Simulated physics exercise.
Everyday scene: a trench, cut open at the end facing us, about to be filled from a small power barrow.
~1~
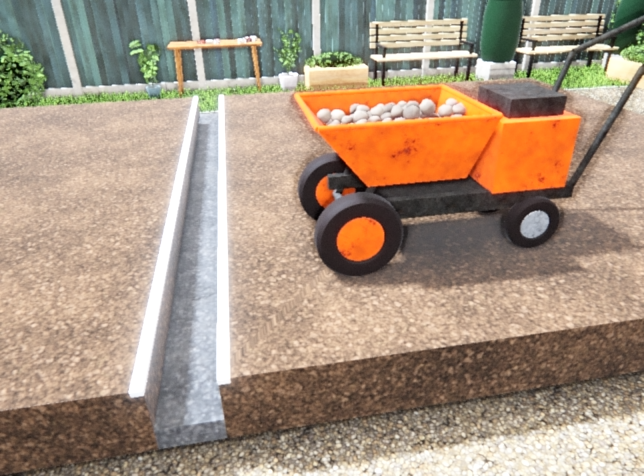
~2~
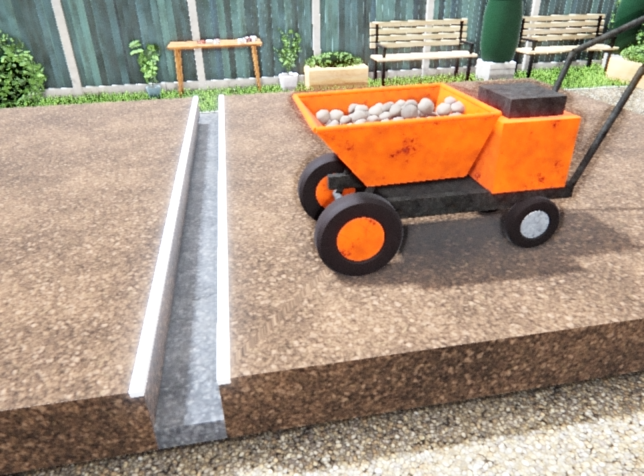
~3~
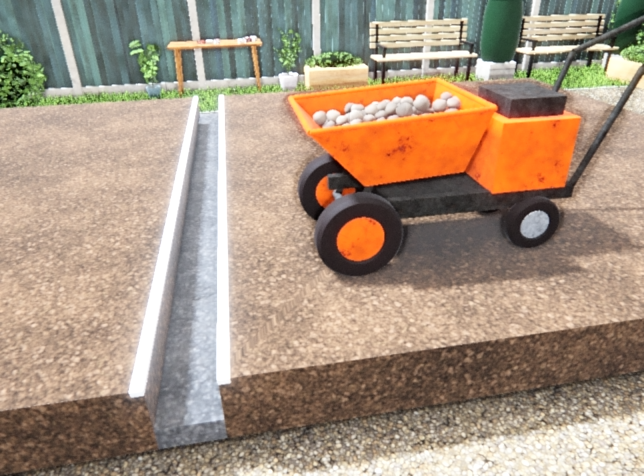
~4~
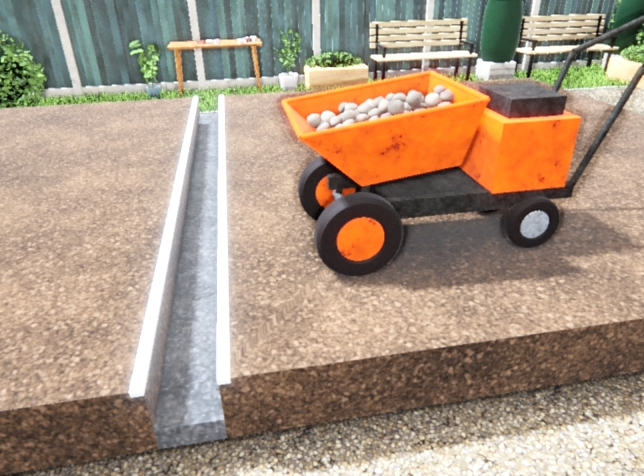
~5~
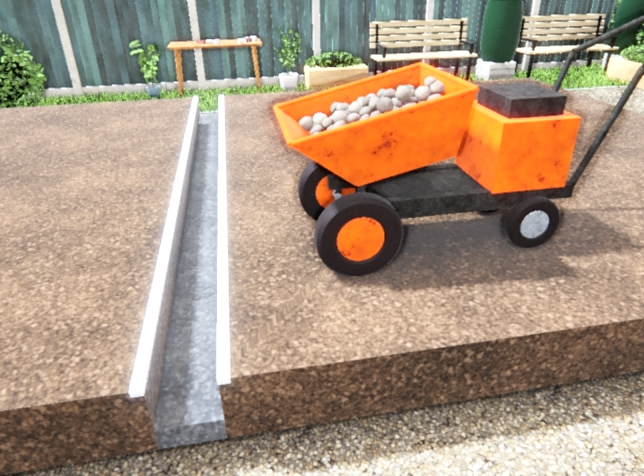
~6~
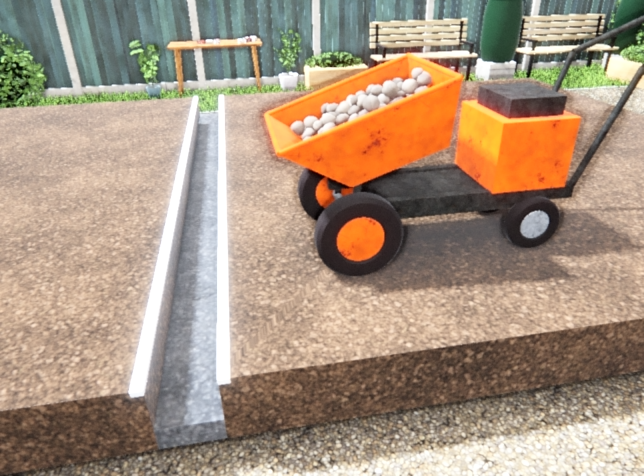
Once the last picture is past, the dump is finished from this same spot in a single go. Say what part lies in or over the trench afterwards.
I expect most of the load to land in the trench.
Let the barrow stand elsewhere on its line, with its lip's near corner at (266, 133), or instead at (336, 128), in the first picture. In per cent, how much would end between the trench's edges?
About 60 %, then 60 %.
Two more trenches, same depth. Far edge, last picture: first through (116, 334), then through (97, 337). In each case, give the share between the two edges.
The first case gives close to 80 per cent and the second close to 80 per cent.
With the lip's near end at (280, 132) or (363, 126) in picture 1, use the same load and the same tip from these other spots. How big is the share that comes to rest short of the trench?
About 0 and 40 per cent.
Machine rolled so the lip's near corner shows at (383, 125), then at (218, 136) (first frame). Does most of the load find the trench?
For the first case I'd say a smaller fraction, and for the second case a smaller fraction.
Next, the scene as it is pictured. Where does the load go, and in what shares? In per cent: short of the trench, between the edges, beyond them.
Approximate split: Short 10 percent, between 75 percent, beyond 5 percent.
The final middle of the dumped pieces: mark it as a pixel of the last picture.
Somewhere around (198, 275) in the final view.
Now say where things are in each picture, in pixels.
The first frame shows lip of the skip near (318, 129), level; top of the load near (415, 118), river pebbles; first edge of the trench near (223, 321); far edge near (148, 330), the trench under half as wide as the skip, and about as deep as wide.
The second frame shows lip of the skip near (316, 130), level; top of the load near (414, 117).
The third frame shows lip of the skip near (310, 133), tipped barely; top of the load near (410, 114).
The fourth frame shows lip of the skip near (302, 138), tipped a little; top of the load near (403, 110).
The fifth frame shows lip of the skip near (291, 145), tipped a little; top of the load near (412, 103).
The sixth frame shows lip of the skip near (280, 154), tipped clearly; top of the load near (405, 102); first edge of the trench near (223, 321); far edge near (148, 330).
Shortly afterwards, skip tipped steeply; the whole lot in the skip.
Next, skip tipped right over; near two thirds in the skip; a little short of the trench; near a quarter in or heaped over the trench; only a few falling.
Some moments later, skip tipped right over; a little in the skip; a little short of the trench; near two thirds in or heaped over the trench; only a few beyond it.
In the end, skip tipped right over; a little in the skip; a little short of the trench; the bulk in or heaped over the trench; only a few beyond it.
